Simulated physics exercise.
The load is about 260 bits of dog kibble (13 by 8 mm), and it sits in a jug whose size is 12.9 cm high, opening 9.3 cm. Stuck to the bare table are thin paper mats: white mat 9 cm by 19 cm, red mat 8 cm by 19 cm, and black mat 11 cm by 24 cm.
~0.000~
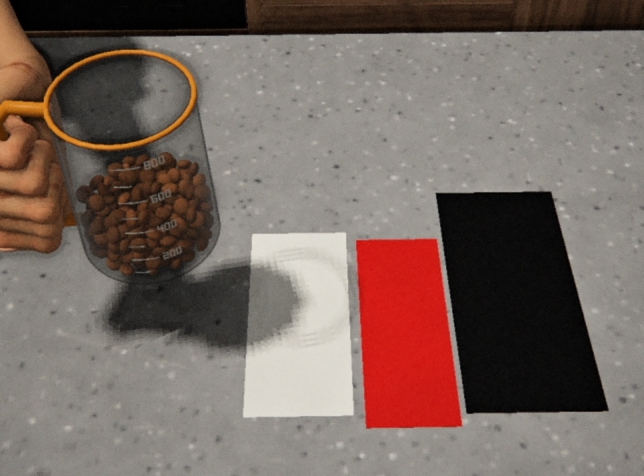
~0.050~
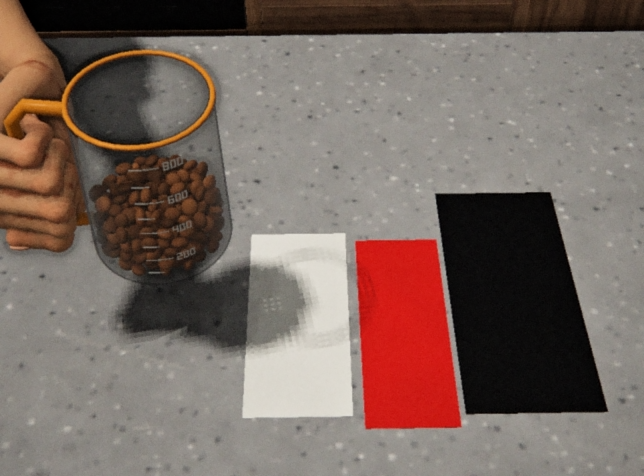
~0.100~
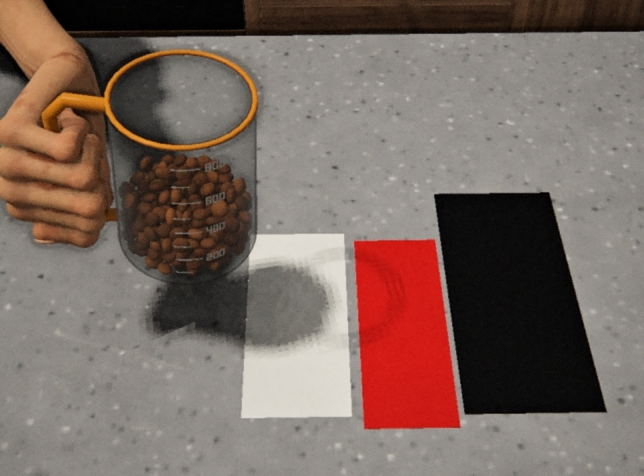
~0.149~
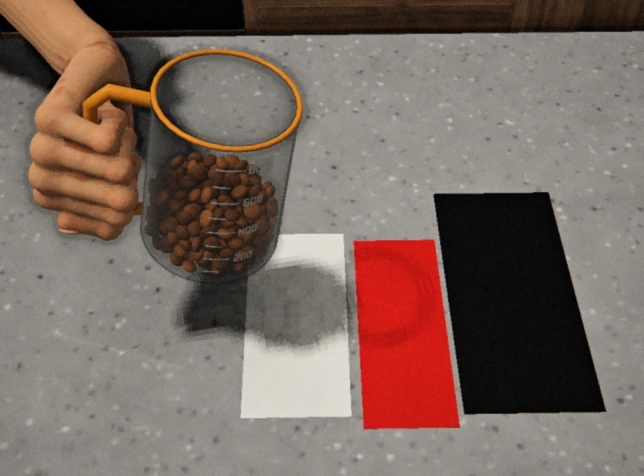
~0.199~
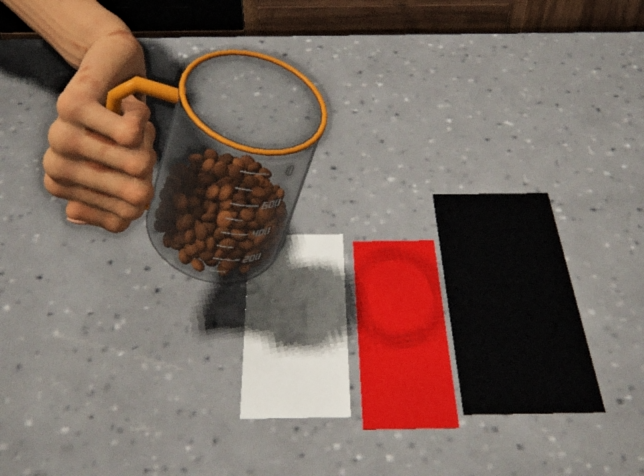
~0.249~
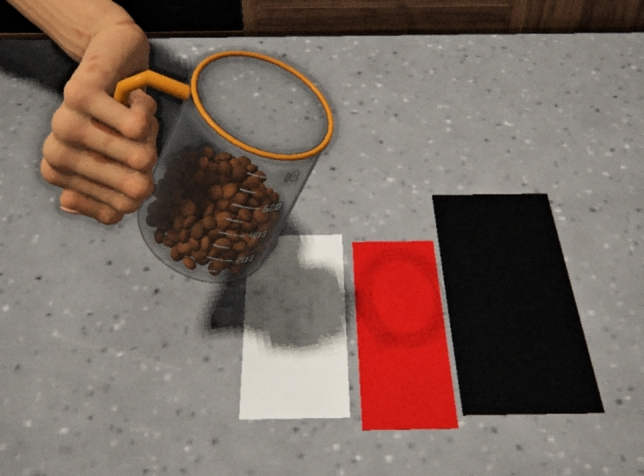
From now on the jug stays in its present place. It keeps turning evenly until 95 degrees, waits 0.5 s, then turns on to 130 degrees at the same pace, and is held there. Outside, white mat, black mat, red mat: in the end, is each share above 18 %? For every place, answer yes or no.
Outside - no; white mat - yes; black mat - no; red mat - yes.
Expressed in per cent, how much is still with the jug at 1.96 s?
Near 40 in a hundred.
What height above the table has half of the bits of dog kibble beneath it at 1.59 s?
16 cm or so.
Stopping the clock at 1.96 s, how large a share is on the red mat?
It comes to some 10 in a hundred.
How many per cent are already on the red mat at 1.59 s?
Around 0 % at that point.
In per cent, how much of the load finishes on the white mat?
I'd put it close to 30 per cent.
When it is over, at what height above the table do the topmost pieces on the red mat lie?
2.0 cm, give or take.
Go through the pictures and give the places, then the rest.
In the first frame, jug at (138, 170); tilt 0 degrees; moved 0.0 cm; lip at (193, 97); top of the load at (184, 164); white mat at (299, 317); red mat at (405, 325); black mat at (513, 291).
In the second frame, jug at (153, 171); tilt 1 degrees; moved 1.1 cm; lip at (212, 98); top of the load at (165, 164).
In the third frame, jug at (186, 172); tilt 5 degrees; moved 3.5 cm; low side right; lip at (255, 102); top of the load at (193, 164).
In the fourth frame, jug at (218, 172); tilt 11 degrees; moved 5.8 cm; low side right; lip at (299, 108); top of the load at (177, 163).
In the fifth frame, jug at (233, 171); tilt 17 degrees; moved 7.0 cm; low side right; lip at (324, 116); top of the load at (247, 163).
In the sixth frame, jug at (233, 169); tilt 23 degrees; moved 7.0 cm; low side right; lip at (330, 124); top of the load at (219, 161); white mat at (295, 319); red mat at (401, 327); black mat at (509, 293). It turns about 120 degrees a second.
After 0.76 s, tilt 85 degrees; jug 100 %; middle of all pieces on or above the table near (182, 185).
After 1.19 s, tilt 95 degrees; jug 100 %; middle of all pieces on or above the table near (203, 193).
After 1.59 s, tilt 110 degrees; jug 100 %; middle of all pieces on or above the table near (199, 188).
Then, at 1.96 s, tilt 130 degrees; outside 5 %, jug 40 %, red mat 10 %, white mat 45 %; middle of all pieces on or above the table near (300, 260).
In the end, at 2.8 s, black mat 10 %, outside 10 %, jug 0 %, red mat 50 %, white mat 30 %.
